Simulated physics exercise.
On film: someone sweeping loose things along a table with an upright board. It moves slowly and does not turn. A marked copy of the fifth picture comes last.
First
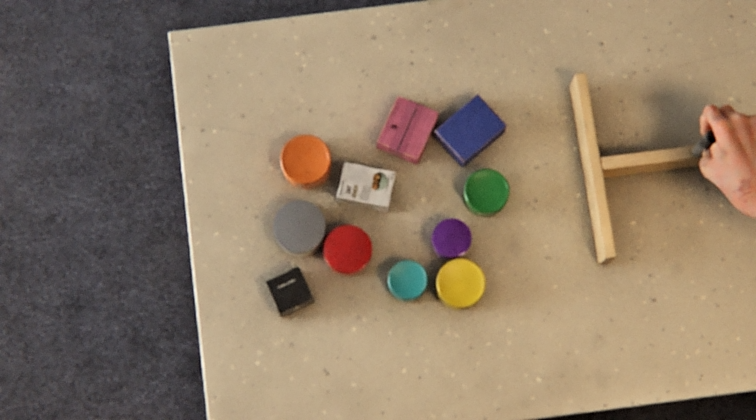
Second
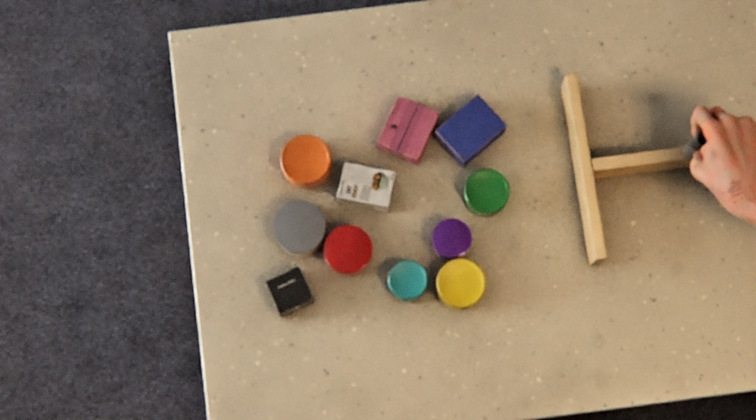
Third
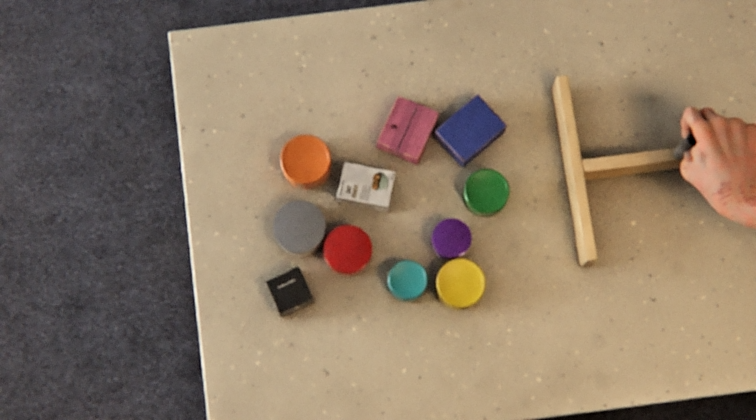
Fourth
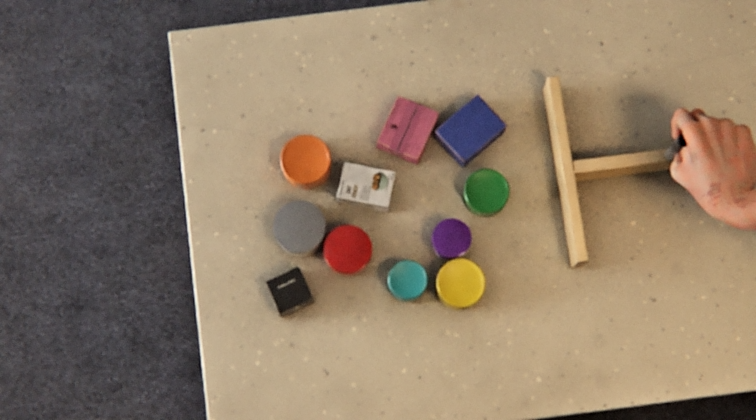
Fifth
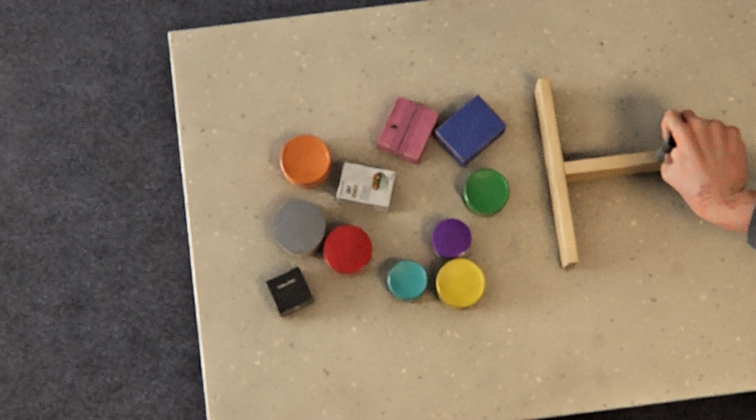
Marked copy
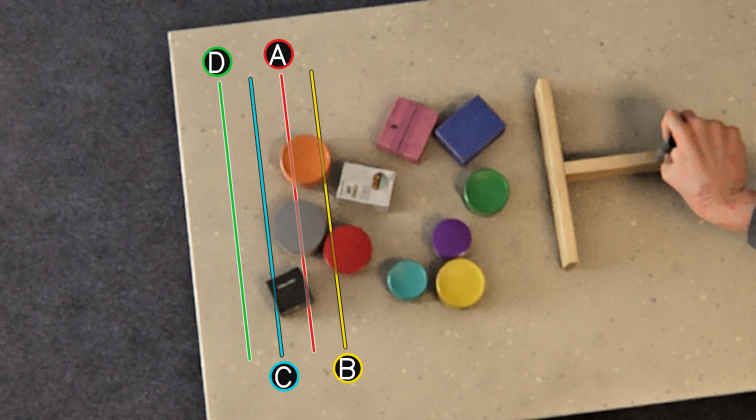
Hand sliding an upright wooden board slowly leftward across a speckled table, with colourful round pots and small boxes sitting still.
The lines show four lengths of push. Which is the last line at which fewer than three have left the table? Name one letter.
Stop at C.
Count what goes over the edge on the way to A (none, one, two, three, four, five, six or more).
In all, none.
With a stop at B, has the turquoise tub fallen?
By then, no.
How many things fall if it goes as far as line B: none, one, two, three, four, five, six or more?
The count is none.
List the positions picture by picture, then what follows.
Purple pot (452, 240); red pot (348, 251); green jar (486, 193), in the first picture.
Board (587, 165); black box (291, 293), in the second picture.
Board (578, 167); yellow jar (461, 285), in the third picture.
Board (568, 168); blue block (470, 131), in the fourth picture.
Board (559, 169); pink box (408, 130); white packet (367, 188); purple pot (452, 240), in the fifth picture.
On the marked copy, A at (297, 210); B at (328, 207); C at (266, 214); D at (234, 218).
Following C. Soon after the start, board (455, 182); pink box (372, 122); yellow jar (439, 292).
Later, board (350, 195); grey pot (252, 239); black box (270, 313).
In the end, board (268, 205); grey pot (194, 263); red pot (211, 310); none fallen.
As for the rest, A is within the limit but short; B is within the limit but short; D drops four.
